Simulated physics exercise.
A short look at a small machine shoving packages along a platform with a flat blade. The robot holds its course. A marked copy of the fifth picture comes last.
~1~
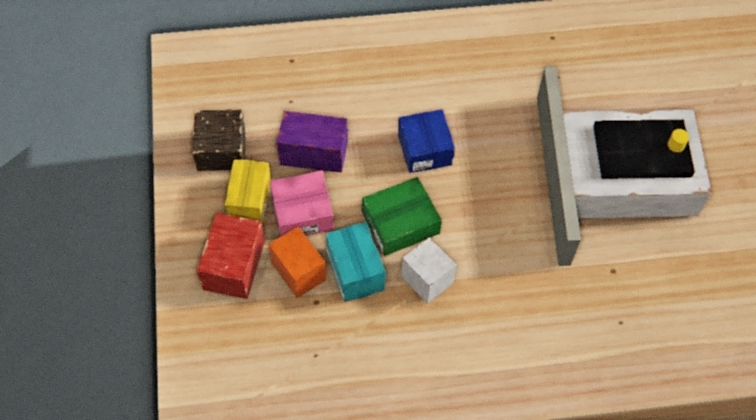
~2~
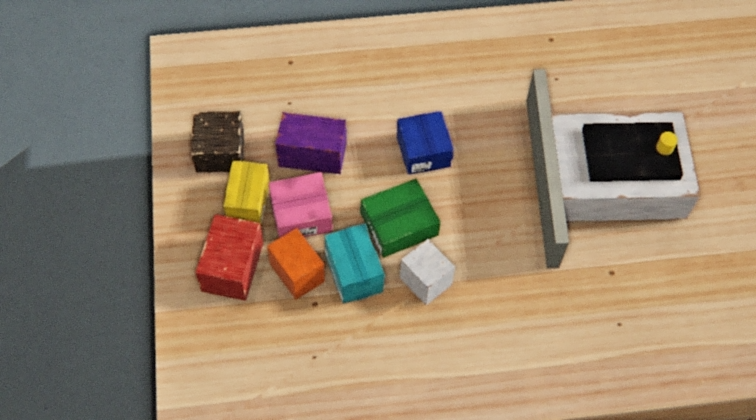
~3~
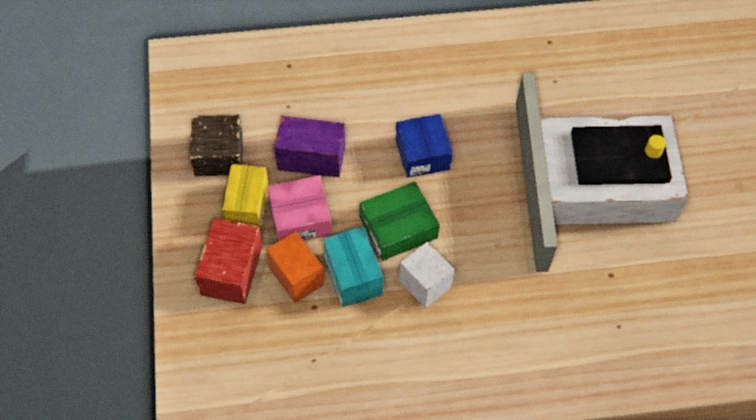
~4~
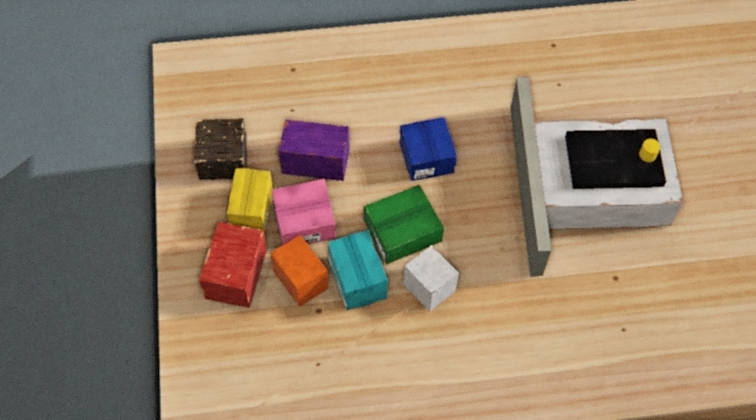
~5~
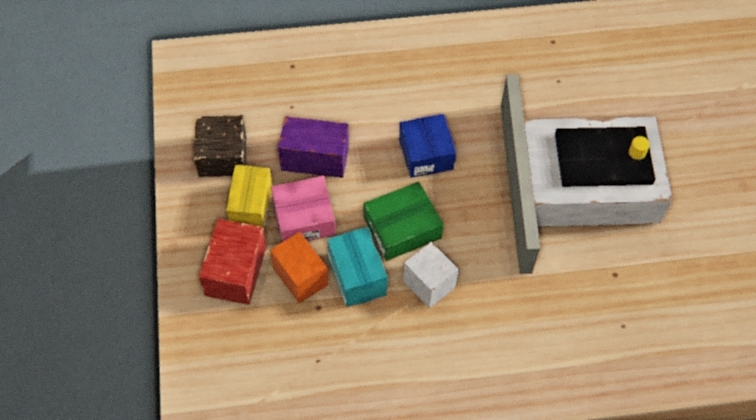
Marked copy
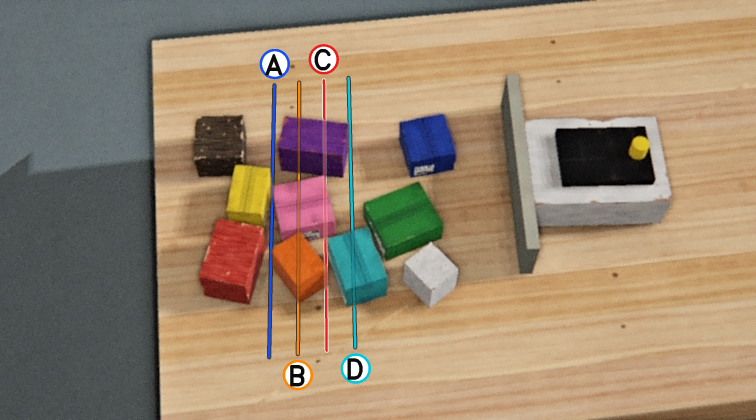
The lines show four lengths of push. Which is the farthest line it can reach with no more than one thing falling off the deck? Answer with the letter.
Stop at B.
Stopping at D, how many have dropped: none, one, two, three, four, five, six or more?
The count is none.
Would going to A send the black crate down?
By then, yes.
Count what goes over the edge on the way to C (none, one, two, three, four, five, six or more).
By then, none.
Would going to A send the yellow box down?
Yes.
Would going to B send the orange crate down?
By then, no.
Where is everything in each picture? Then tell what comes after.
The first frame shows black crate (219, 140); white crate (429, 270); orange crate (298, 263).
The second frame shows robot (625, 151); red crate (231, 258).
The third frame shows robot (614, 154); green parcel (399, 221).
The fourth frame shows robot (608, 158); yellow box (251, 200).
The fifth frame shows robot (598, 156); pink parcel (303, 211); black crate (221, 146); white crate (431, 275).
On the marked copy, A at (272, 211); B at (299, 208); C at (325, 205); D at (352, 202).
Taking B. A third of the way, robot (518, 164); white crate (423, 279); blue parcel (407, 146).
Two thirds of the way, robot (438, 172); yellow box (221, 201); pink parcel (266, 210).
When it is over, robot (379, 178); yellow box (162, 208); black crate (162, 151); none fallen.
As for the rest, A drops two; C is within the limit but short; D is within the limit but short.
